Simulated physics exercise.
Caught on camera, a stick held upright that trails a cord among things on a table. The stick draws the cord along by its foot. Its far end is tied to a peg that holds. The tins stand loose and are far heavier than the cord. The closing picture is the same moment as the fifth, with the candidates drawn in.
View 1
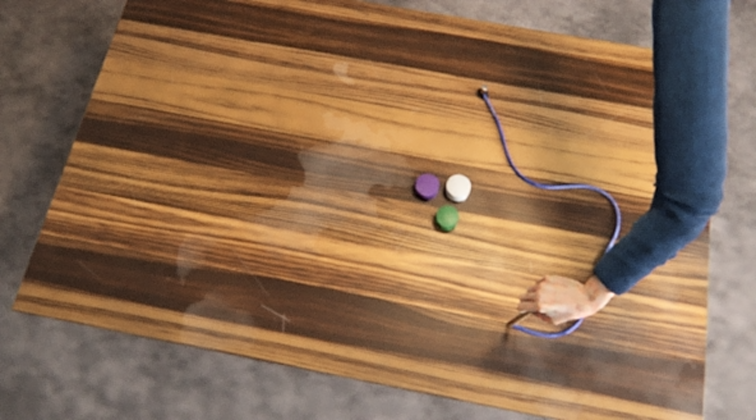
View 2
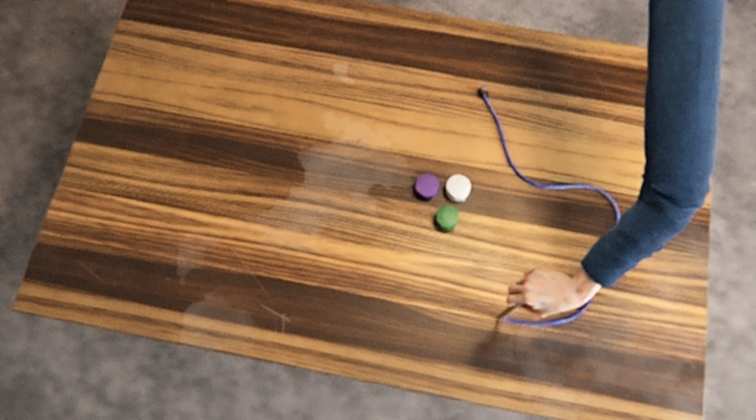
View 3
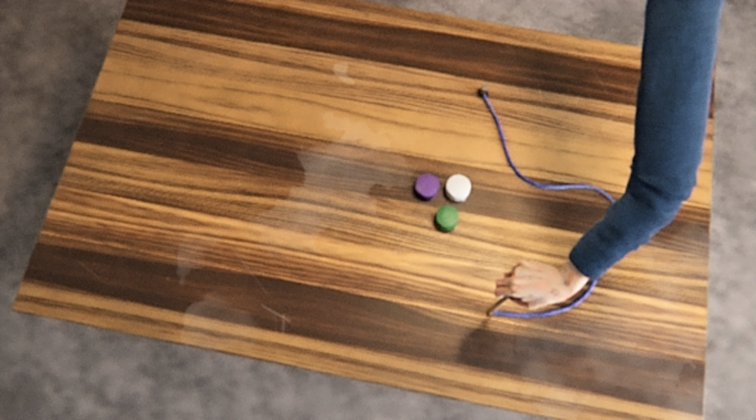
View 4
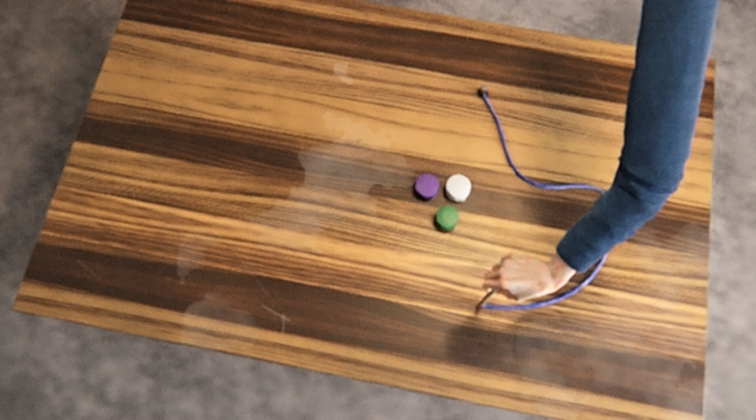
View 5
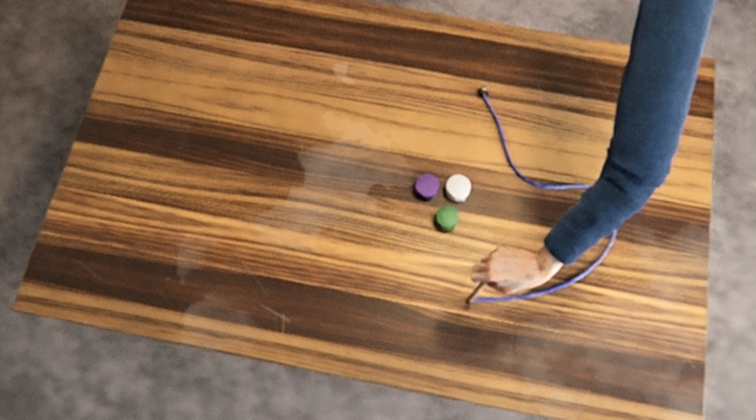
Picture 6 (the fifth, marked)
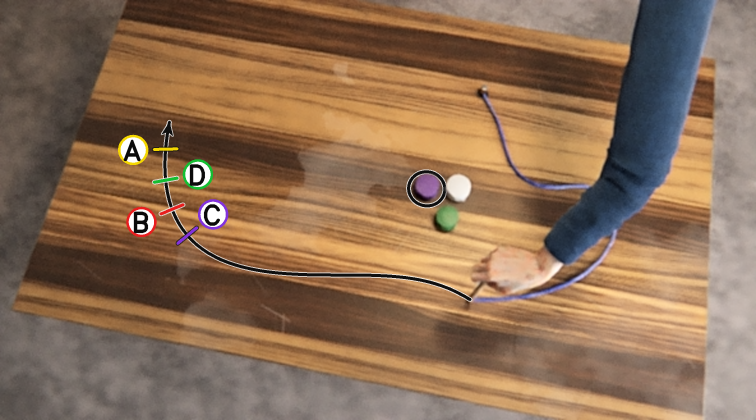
The footage shows a hand holding a small upright stick on a striped wooden table, drawing the lower end of a blue-purple cord leftward and slightly upward, while purple, white and green tins stay still nearby.
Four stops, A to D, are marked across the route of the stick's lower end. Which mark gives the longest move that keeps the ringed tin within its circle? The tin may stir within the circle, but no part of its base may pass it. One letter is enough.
It can go as far as C.
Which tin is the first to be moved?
The green tin.
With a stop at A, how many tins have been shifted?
Three.
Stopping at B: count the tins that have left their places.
By then, three.
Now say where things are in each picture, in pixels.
In the first frame, white tin (458, 188); peg (484, 91); green tin (447, 218).
In the second frame, green tin (447, 218); purple tin (427, 187).
In the third frame, white tin (458, 188); peg (484, 91).
In the fourth frame, green tin (447, 218); purple tin (427, 187).
In the fifth frame, white tin (458, 188); peg (484, 91); green tin (447, 218).
On the copy, A at (166, 149); B at (172, 209); C at (187, 235); D at (166, 180); the ring at (427, 189); the route from (470, 300) via (256, 270) to (169, 122).
On C. First, foot of the stick (368, 275); purple tin (427, 187).
Then, foot of the stick (264, 271); purple tin (427, 187).
Finally, foot of the stick (188, 236); green tin (436, 205); purple tin (426, 185); white tin (454, 187); the purple tin is still in its ring.
By contrast, A drags the ringed tin to (411, 161); B drags the ringed tin to (419, 175); D drags the ringed tin to (414, 167).
